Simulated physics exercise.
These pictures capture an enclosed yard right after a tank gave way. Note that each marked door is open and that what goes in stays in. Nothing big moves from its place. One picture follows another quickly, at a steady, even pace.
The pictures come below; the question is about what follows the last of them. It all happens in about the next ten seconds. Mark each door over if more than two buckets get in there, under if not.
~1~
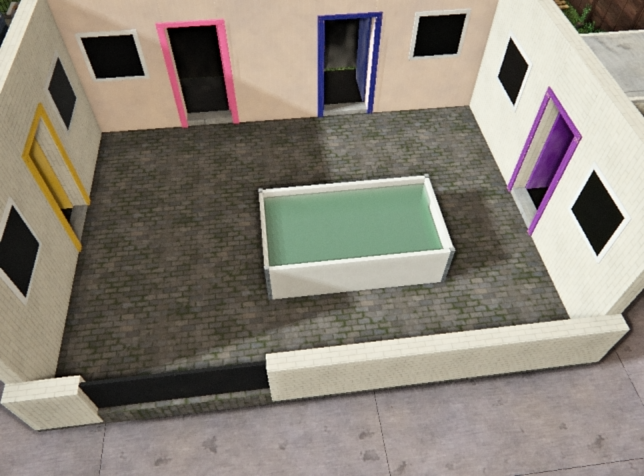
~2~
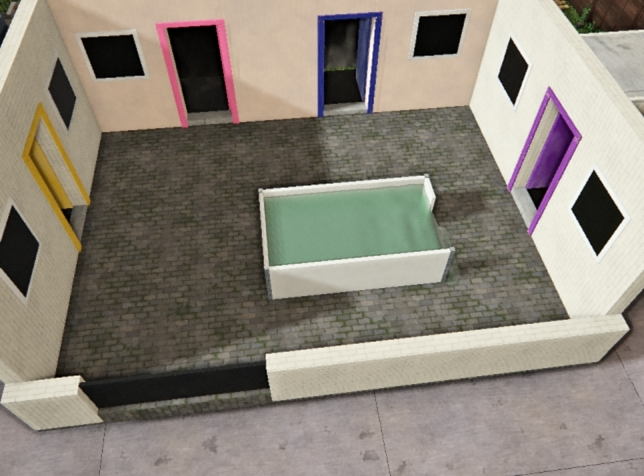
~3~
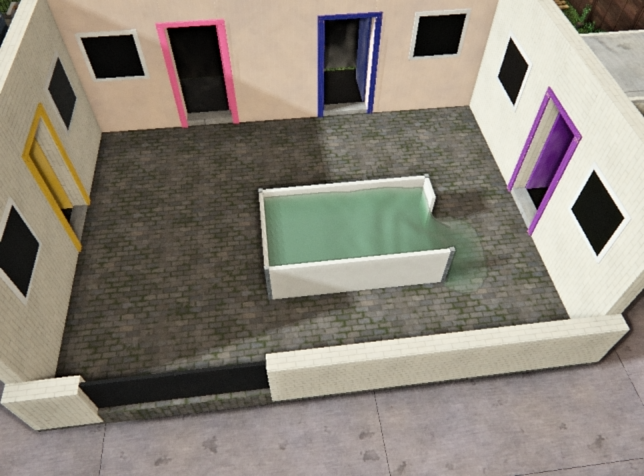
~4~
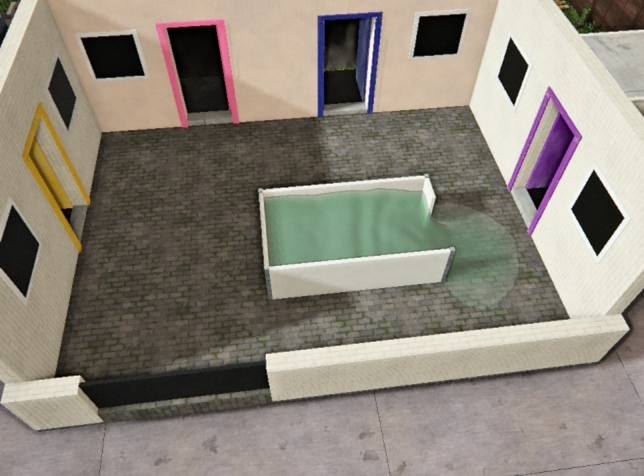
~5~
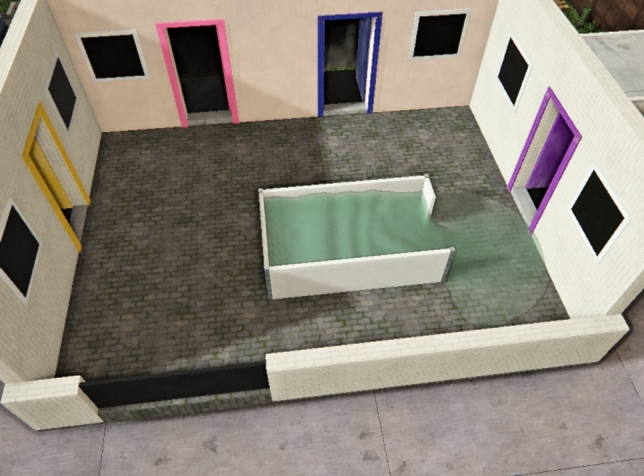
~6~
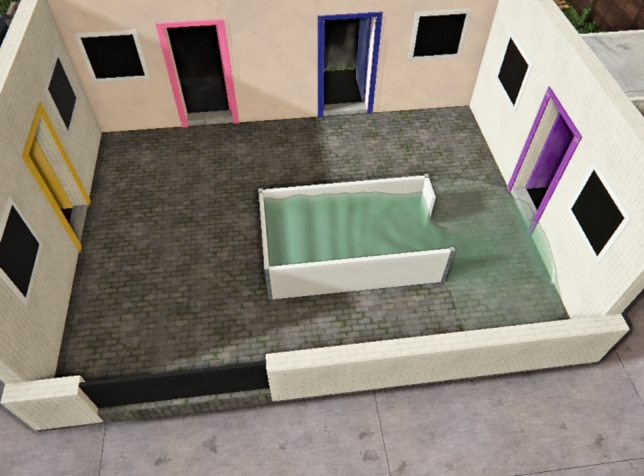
Pink door - under; yellow door - under; blue door - under; purple door - over.
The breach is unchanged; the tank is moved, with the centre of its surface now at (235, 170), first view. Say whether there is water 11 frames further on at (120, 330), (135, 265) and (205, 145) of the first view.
Readings in order: No flood; no flood; no flood.
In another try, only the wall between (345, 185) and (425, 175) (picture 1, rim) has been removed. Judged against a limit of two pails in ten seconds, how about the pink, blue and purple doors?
My reading: The pink one keeps below it; the blue one takes more; the purple one holds.
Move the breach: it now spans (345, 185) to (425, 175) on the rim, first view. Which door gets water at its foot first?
The one in blue.
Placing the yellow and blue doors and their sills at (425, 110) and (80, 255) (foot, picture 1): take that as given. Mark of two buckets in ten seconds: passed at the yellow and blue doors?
The yellow door gets past the limit, and the blue door comes up short as well.
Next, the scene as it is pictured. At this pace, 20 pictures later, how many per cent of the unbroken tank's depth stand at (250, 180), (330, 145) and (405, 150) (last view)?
First spot 0 %, second 0 %, third 2 %.
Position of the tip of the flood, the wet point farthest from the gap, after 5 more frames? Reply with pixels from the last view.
The farthest point of the front sits at (479, 137).
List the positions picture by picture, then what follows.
The tank at (352, 223) is whole and still, in the first frame.
Water pours out at (435, 242) and has run to (455, 280), in the second frame.
The front is at (470, 230), out from the gap at (434, 244), in the third frame.
The front is at (508, 238), out from the gap at (434, 245), in the fourth frame.
Water pours out at (434, 245) and has run to (545, 271), in the fifth frame.
Water pours out at (434, 246) and has run to (562, 306), in the sixth frame.
A moment on, water covers 15 % of the floor; the pink door not reached, the yellow door not reached, the blue door not reached, the purple door over two buckets in.
Next, water covers 20 % of the floor; the pink door not reached, the yellow door not reached, the blue door not reached, the purple door far over two buckets in.
Then, water covers 40 % of the floor; the pink door not reached, the yellow door not reached, the blue door wet at the sill, nothing in, the purple door far over two buckets in.
Later, water covers 75 % of the floor; the pink door wet at the sill, nothing in, the yellow door wet at the sill, nothing in, the blue door wet at the sill, nothing in, the purple door far over two buckets in.
In the end, water covers 100 % of the floor; the pink door wet at the sill, nothing in, the yellow door under two buckets in, the blue door wet at the sill, nothing in, the purple door far over two buckets in.
